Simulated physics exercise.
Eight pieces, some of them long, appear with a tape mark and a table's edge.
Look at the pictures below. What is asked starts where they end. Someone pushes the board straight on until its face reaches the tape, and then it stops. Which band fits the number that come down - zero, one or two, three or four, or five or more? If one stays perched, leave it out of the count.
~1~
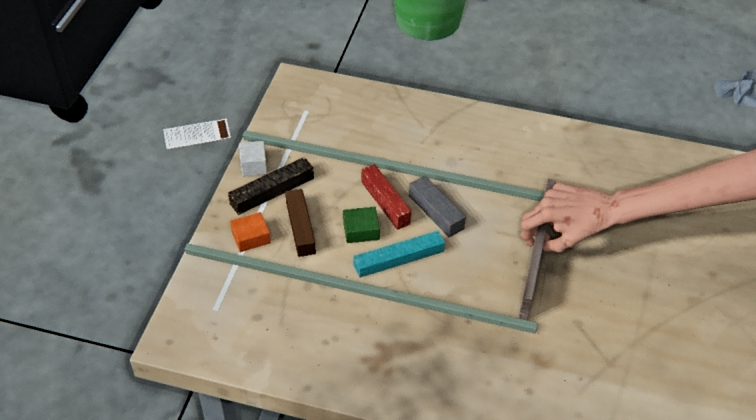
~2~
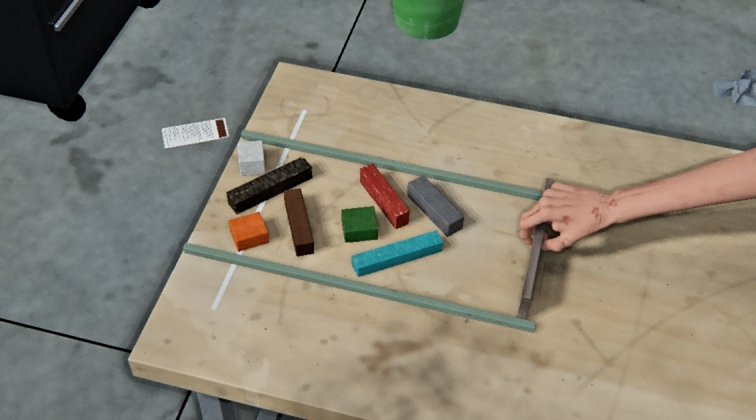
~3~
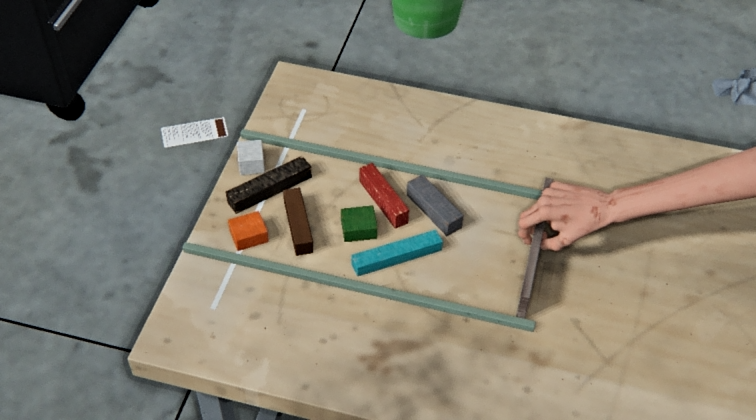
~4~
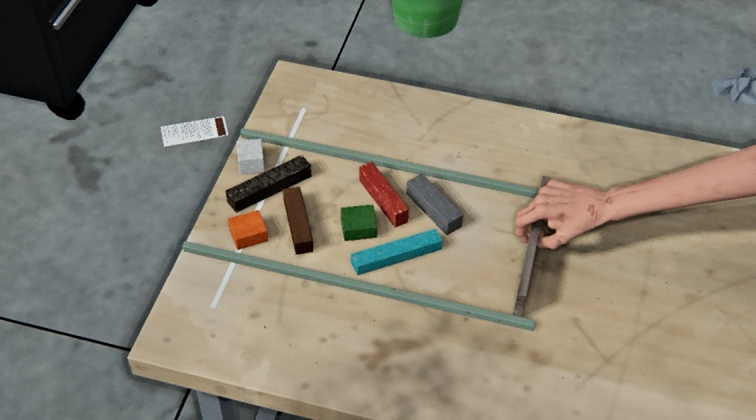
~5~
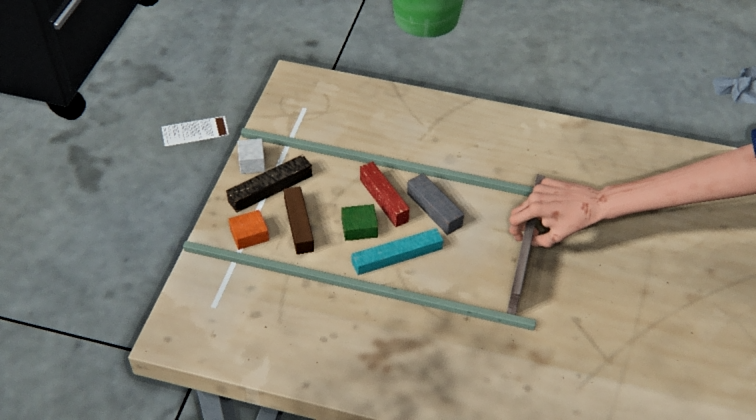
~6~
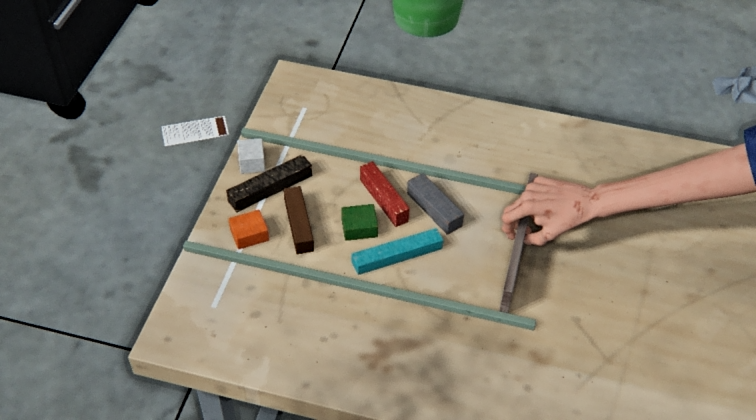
Watch it: A handful - three or four - go plunging down.
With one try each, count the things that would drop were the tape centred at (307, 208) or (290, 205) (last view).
Floor count: 0; 0.
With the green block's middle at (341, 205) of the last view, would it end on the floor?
It stays put.
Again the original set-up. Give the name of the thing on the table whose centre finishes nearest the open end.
Looking at the middles, it's the green block.
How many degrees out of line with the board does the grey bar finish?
Misalignment: Close to 0°.
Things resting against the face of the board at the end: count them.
The count is 2.
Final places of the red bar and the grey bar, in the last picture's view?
The red bar stops around (250, 159); the grey bar around (268, 161).
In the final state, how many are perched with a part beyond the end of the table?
2 in all.
A little later, none off yet; white block at rest near (251, 156); orange block at rest near (249, 230); black bar at rest near (270, 183).
Next, none off yet; white block shifted a little near (245, 147); orange block shifted about its own width near (206, 227); black bar shifted a little near (234, 167).
When it is over, the number that fall off is three or four; down, brown stick, black bar, orange block and white block.
